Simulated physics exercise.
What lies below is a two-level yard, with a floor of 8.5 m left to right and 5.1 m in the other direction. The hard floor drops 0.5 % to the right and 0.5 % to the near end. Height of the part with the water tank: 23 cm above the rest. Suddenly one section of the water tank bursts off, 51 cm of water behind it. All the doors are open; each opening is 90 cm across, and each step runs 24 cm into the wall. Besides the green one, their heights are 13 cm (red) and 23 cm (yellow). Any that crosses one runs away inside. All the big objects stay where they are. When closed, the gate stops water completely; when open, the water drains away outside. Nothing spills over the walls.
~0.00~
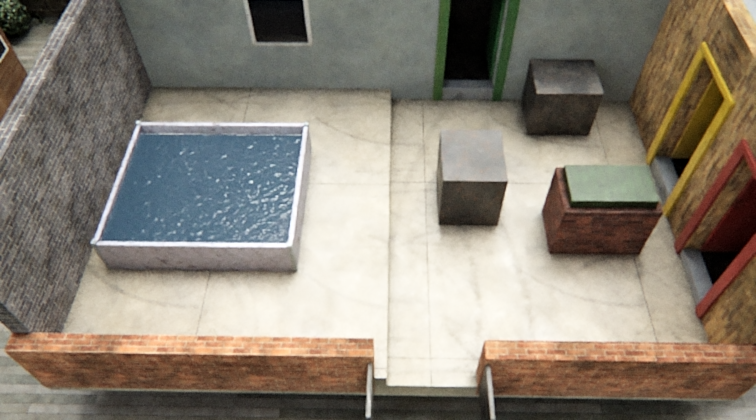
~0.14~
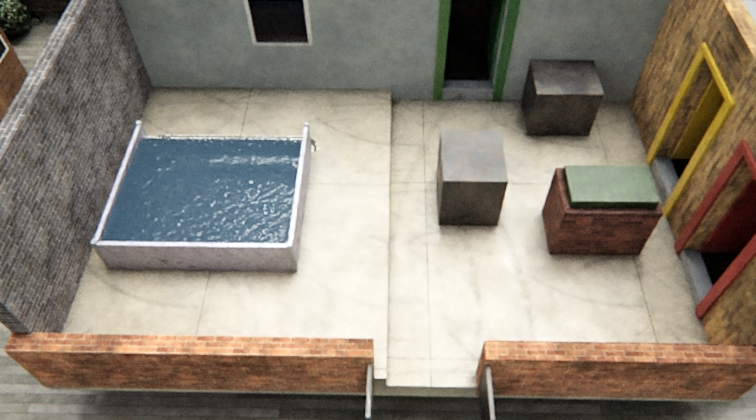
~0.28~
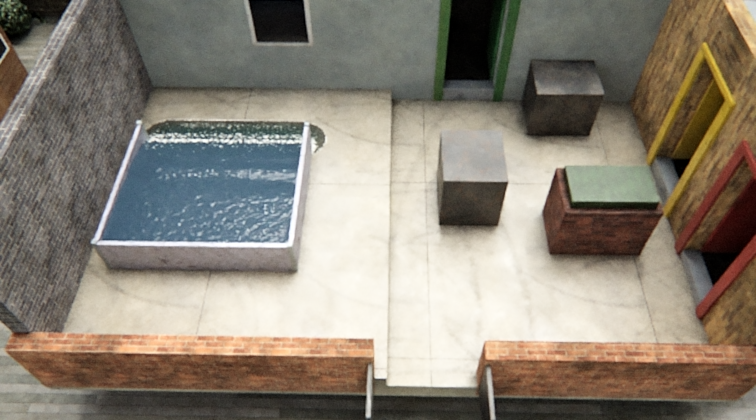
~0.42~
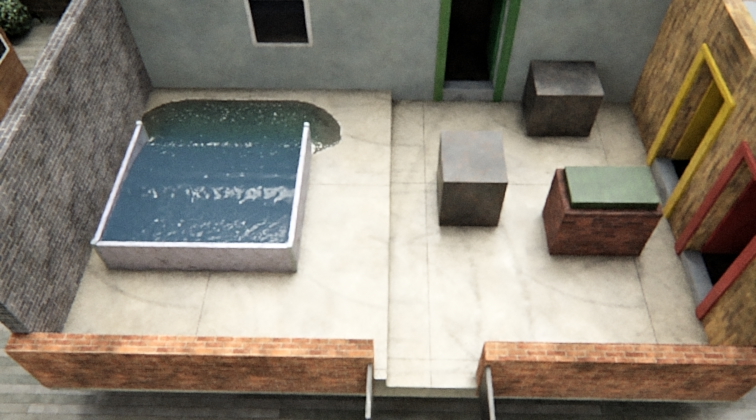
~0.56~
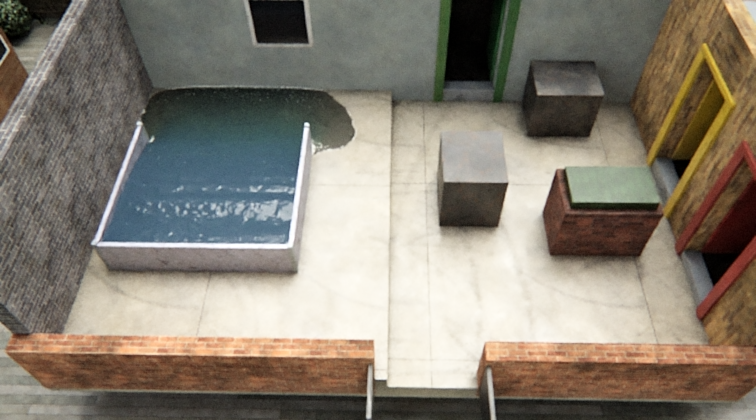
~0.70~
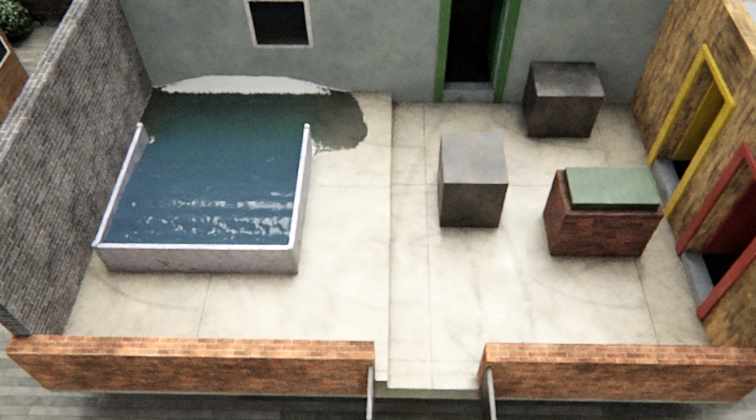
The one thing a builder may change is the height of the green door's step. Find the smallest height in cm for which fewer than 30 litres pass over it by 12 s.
I would say 8.5 cm.
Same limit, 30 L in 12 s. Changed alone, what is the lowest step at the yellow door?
Roughly 17 cm at yellow.
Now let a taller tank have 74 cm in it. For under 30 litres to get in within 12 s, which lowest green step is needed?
A step of about 14.0 cm does it.
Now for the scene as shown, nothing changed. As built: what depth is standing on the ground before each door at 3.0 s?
In cm: Red 0, yellow 0, green 7.
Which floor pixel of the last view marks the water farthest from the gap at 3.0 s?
Lab note: Front tip approx. (581, 156).
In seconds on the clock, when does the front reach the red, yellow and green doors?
So the front gets to red at 4.5 seconds, yellow at 3.6 seconds, and green at 1.8 seconds.
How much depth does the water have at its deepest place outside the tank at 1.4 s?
It gets to close to 40 centimetres there.
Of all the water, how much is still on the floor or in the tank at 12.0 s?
Some 96 %.
After 1.4 s water covers 15 % of the floor, deepest (40 cm) near (154, 91); it has not reached the green door.
After 3.0 s water covers 35 % of the floor, deepest (31 cm) near (164, 91); 7 cm at the green door, 0 litres in over its 25 cm step.
After 12.0 s water covers 90 % of the floor, deepest (16 cm) near (719, 375); 12 cm at the green door, 0 litres in over its 25 cm step.
At the green door as built, the water arrived by 1.8 s and peaked near 13 cm at 8.0 s.
Run again over the same 12 s with other heights there, 41 litres in over 7.5 cm, 15 litres over 10 cm. The limit of 30 litres is kept from about 8.5 cm up.
